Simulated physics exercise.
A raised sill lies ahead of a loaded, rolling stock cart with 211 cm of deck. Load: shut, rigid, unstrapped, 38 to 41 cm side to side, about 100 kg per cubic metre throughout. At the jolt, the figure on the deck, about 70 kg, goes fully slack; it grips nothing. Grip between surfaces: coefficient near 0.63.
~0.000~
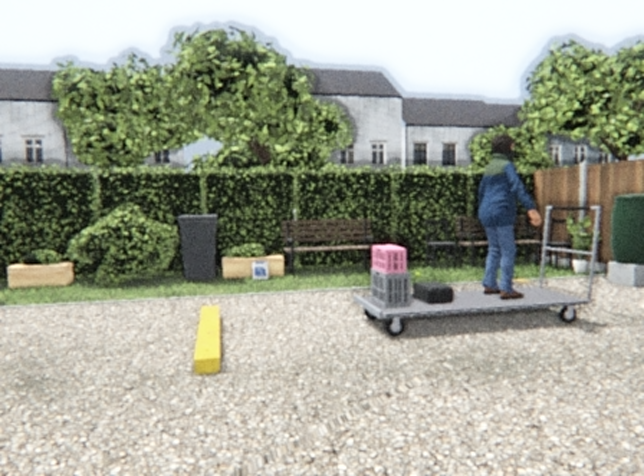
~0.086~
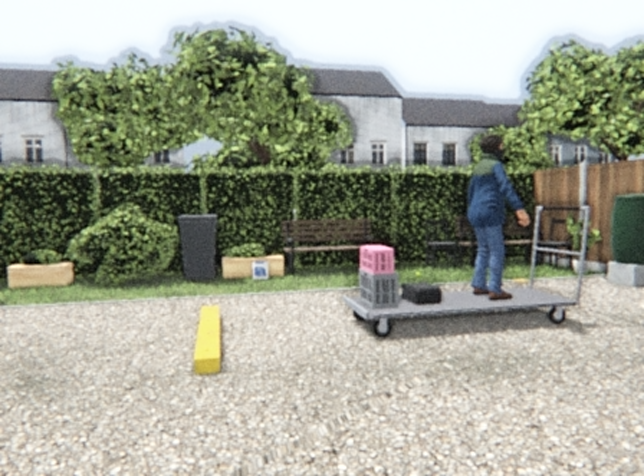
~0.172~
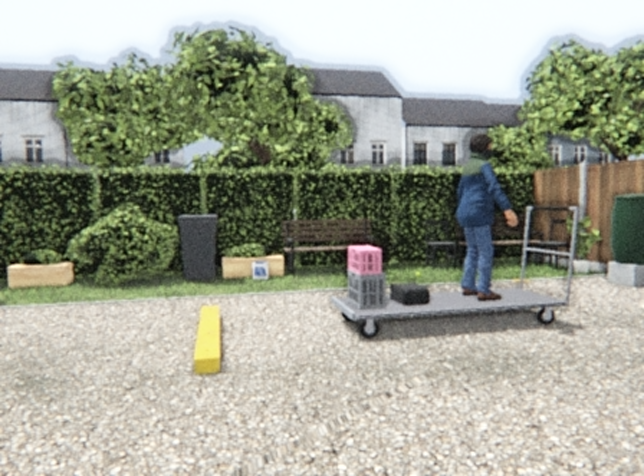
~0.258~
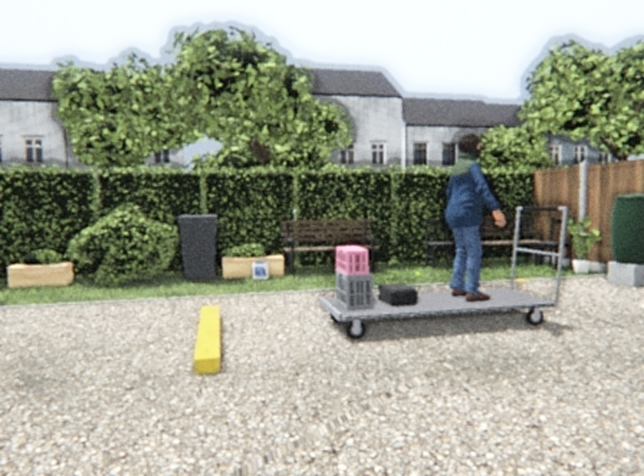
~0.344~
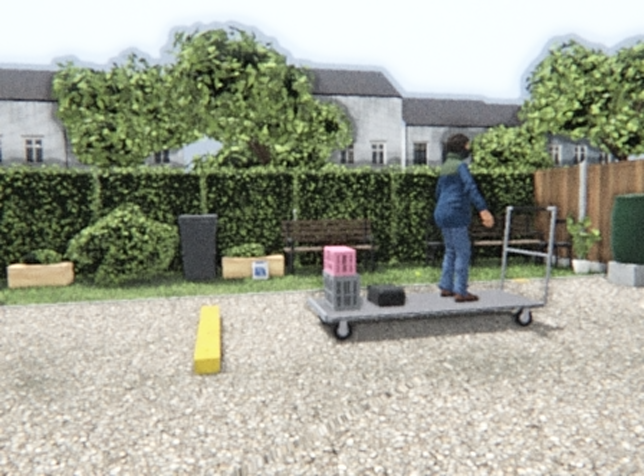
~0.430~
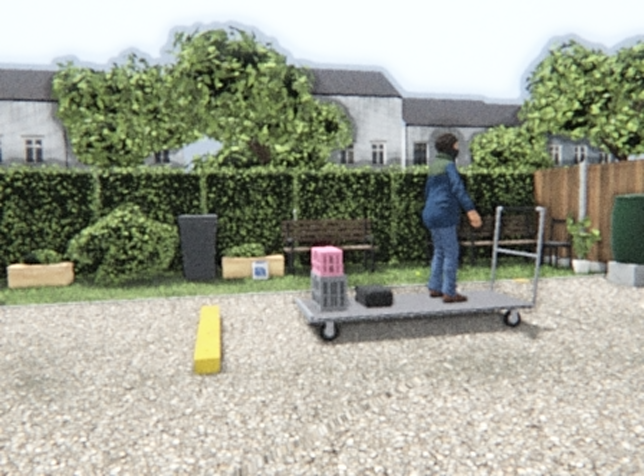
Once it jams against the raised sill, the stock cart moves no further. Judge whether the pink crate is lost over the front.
It is shed from the deck.
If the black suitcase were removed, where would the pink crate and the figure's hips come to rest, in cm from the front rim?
I'd expect pink to come to rest 60 cm out past the front rim, with the hips 40 cm back from it.
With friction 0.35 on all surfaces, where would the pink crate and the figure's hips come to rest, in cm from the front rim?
In that case pink 60 past, hips 80 behind.
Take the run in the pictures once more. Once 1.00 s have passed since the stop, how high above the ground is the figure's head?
Height: Approx. 80 cm.
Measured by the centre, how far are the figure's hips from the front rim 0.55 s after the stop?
Roughly 55 cm short of the front rim.
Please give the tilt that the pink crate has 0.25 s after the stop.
It leans roughly 20° away from upright.
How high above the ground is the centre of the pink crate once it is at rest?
Height: Some 10 centimetres.
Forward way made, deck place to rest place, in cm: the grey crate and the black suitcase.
Forward shift in cm: Grey 55, black 15.
Impact comes at 1.03 s.
After 1.58 s the pink crate is 27 cm past the rim, tilted 60°, near (176, 283) in the last picture's view.
After 2.03 s the pink crate is 44 cm past the rim, tilted 90°, near (157, 332) in the last picture's view.
At rest, 3.9 s, past the rim, grey crate and pink crate; behind it, black suitcase and the figure's hips.
